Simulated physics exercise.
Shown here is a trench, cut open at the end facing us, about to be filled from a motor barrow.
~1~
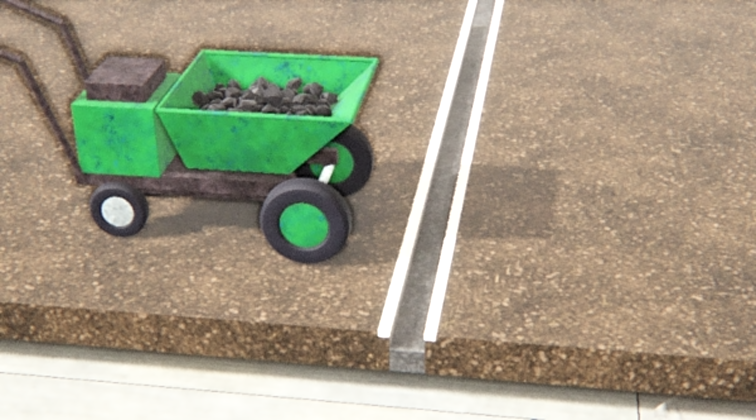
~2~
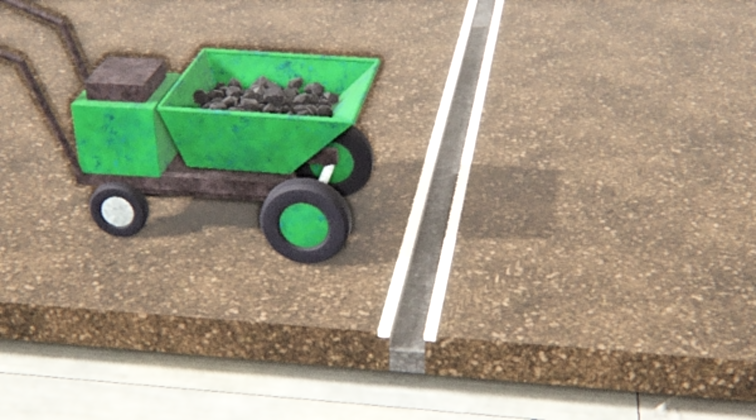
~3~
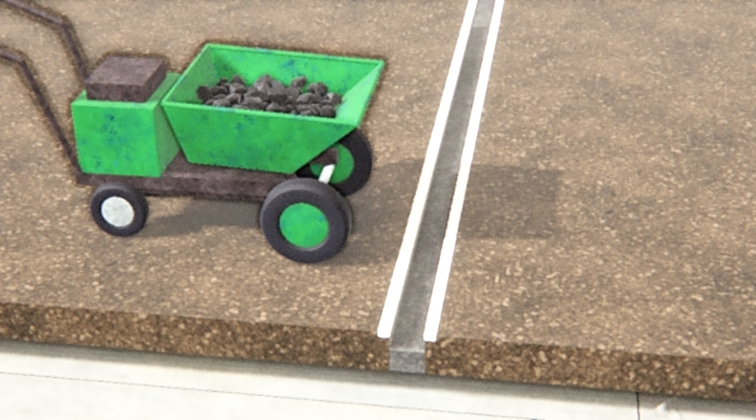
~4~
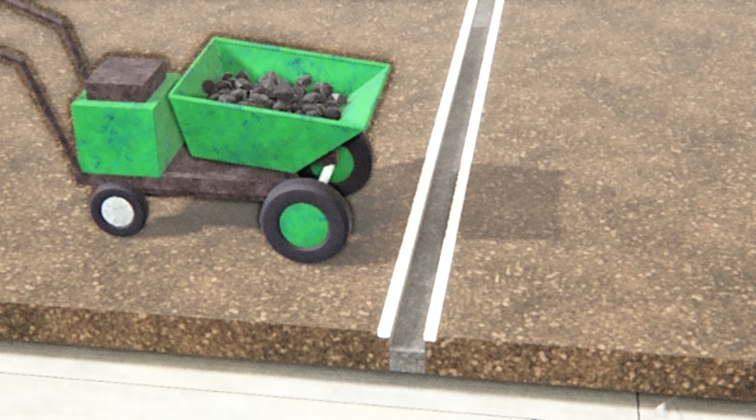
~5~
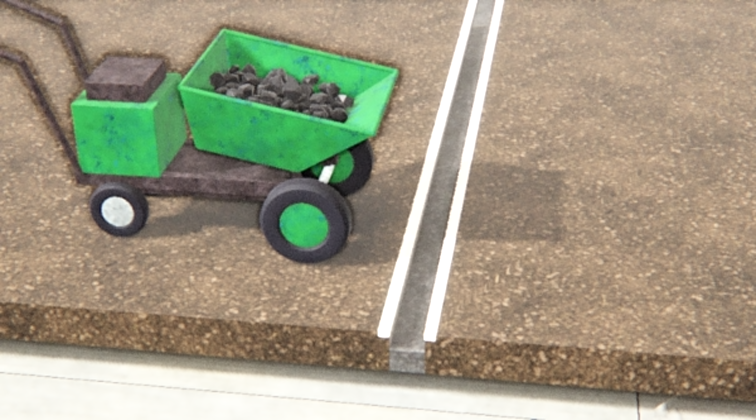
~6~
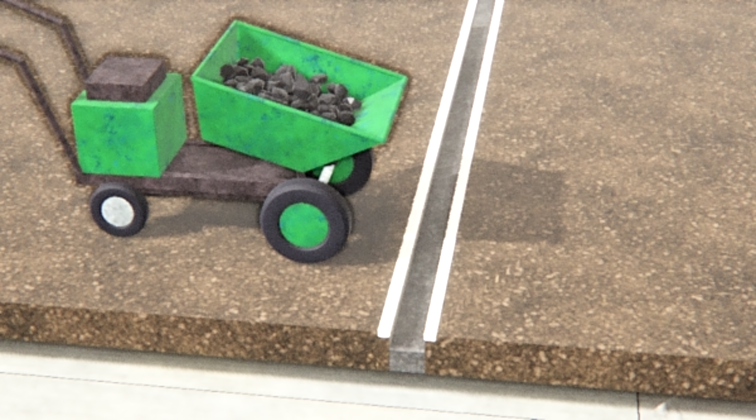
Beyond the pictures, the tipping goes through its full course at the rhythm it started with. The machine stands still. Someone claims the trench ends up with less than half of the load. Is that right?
The trench is going to be left with below half the load.
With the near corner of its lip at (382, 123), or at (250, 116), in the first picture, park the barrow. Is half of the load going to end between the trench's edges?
Okay, first it's a smaller portion, and then it's a smaller portion.
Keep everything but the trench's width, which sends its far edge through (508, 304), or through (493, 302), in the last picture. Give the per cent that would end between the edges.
I'd put it near 90 in a hundred, then near 80 in a hundred.
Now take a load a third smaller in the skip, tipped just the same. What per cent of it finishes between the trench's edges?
About 20 %.
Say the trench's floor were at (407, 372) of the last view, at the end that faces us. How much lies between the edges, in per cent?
The share comes to around 10 percent.
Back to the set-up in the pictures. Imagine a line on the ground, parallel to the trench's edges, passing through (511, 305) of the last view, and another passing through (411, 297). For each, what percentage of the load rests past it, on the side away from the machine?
Some 20 and some 90 per cent, respectively.
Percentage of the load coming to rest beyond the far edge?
Estimate: Around 85 per cent.
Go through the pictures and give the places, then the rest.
In the first picture, lip of the skip (351, 121), level; top of the load (256, 113), lumps of coal; first edge of the trench (394, 295); far edge (438, 298), the trench under half as wide as the skip, and about half as deep as wide.
In the second picture, lip of the skip (352, 122), level; top of the load (257, 113).
In the third picture, lip of the skip (357, 124), tipped barely; top of the load (253, 100).
In the fourth picture, lip of the skip (364, 128), tipped a little; top of the load (256, 97).
In the fifth picture, lip of the skip (373, 134), tipped a little; top of the load (247, 91).
In the sixth picture, lip of the skip (383, 141), tipped clearly; top of the load (257, 86); first edge of the trench (394, 295); far edge (438, 298).
Just after the last frame, skip tipped steeply; every one in the skip.
A moment on, skip tipped steeply; the larger part in the skip; just a few in or heaped over the trench; roughly a quarter beyond it; just a few falling.
Further on, skip tipped right over; about a tenth in the skip; about a tenth in or heaped over the trench; the larger part beyond it.
When it is over, skip tipped right over; about a tenth in the skip; about a tenth in or heaped over the trench; the larger part beyond it.
